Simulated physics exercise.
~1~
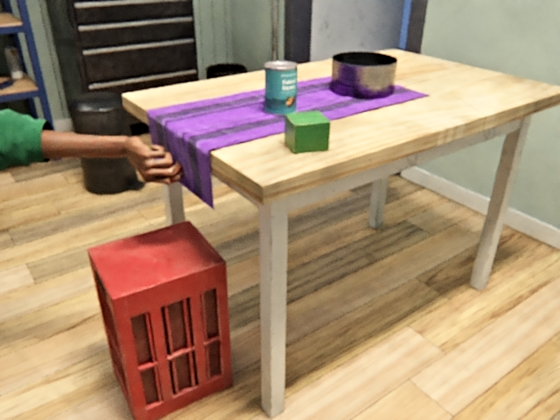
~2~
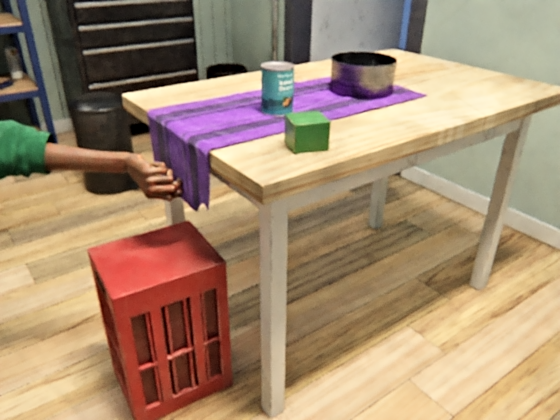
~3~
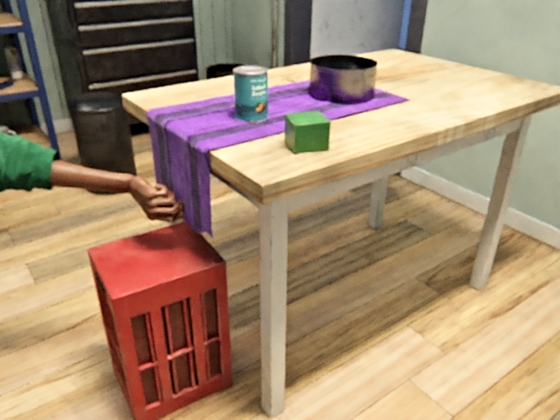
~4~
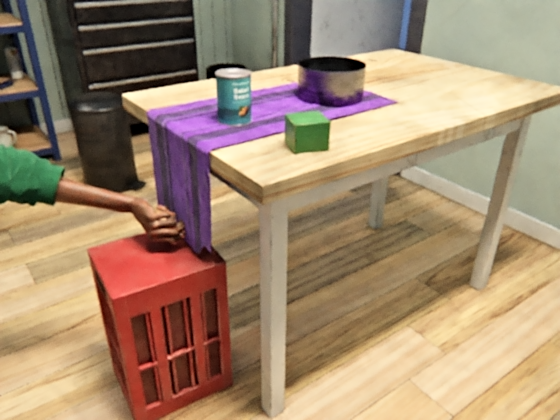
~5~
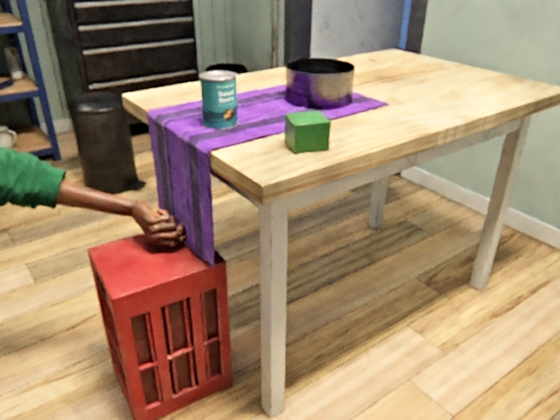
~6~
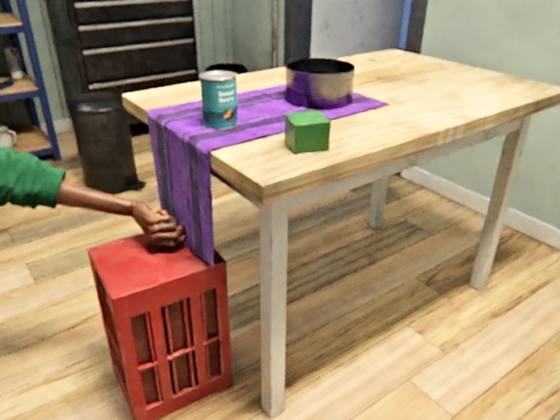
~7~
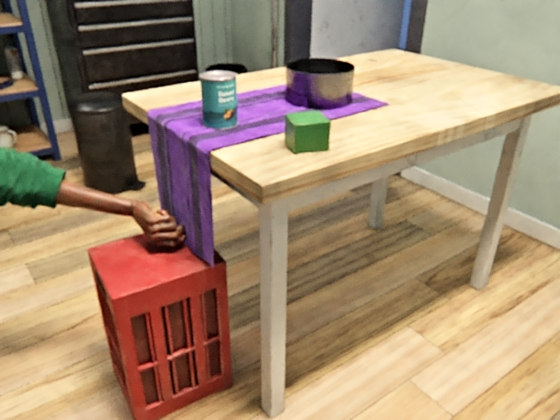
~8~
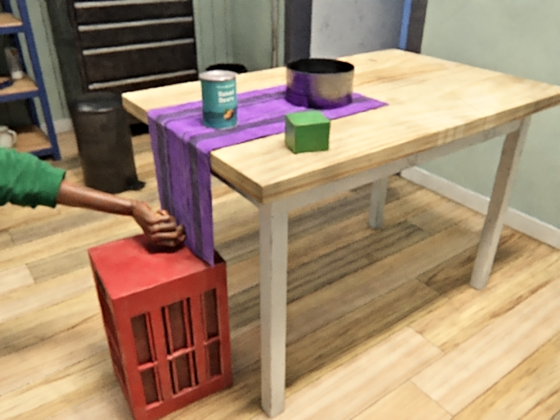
In this clip, a hand slowly pulls the hanging end of a purple runner down to a red crate, carrying a turquoise tin and a pot leftward across a wooden table. The hand then holds still, with the tin upright near the edge and the green block unmoved.
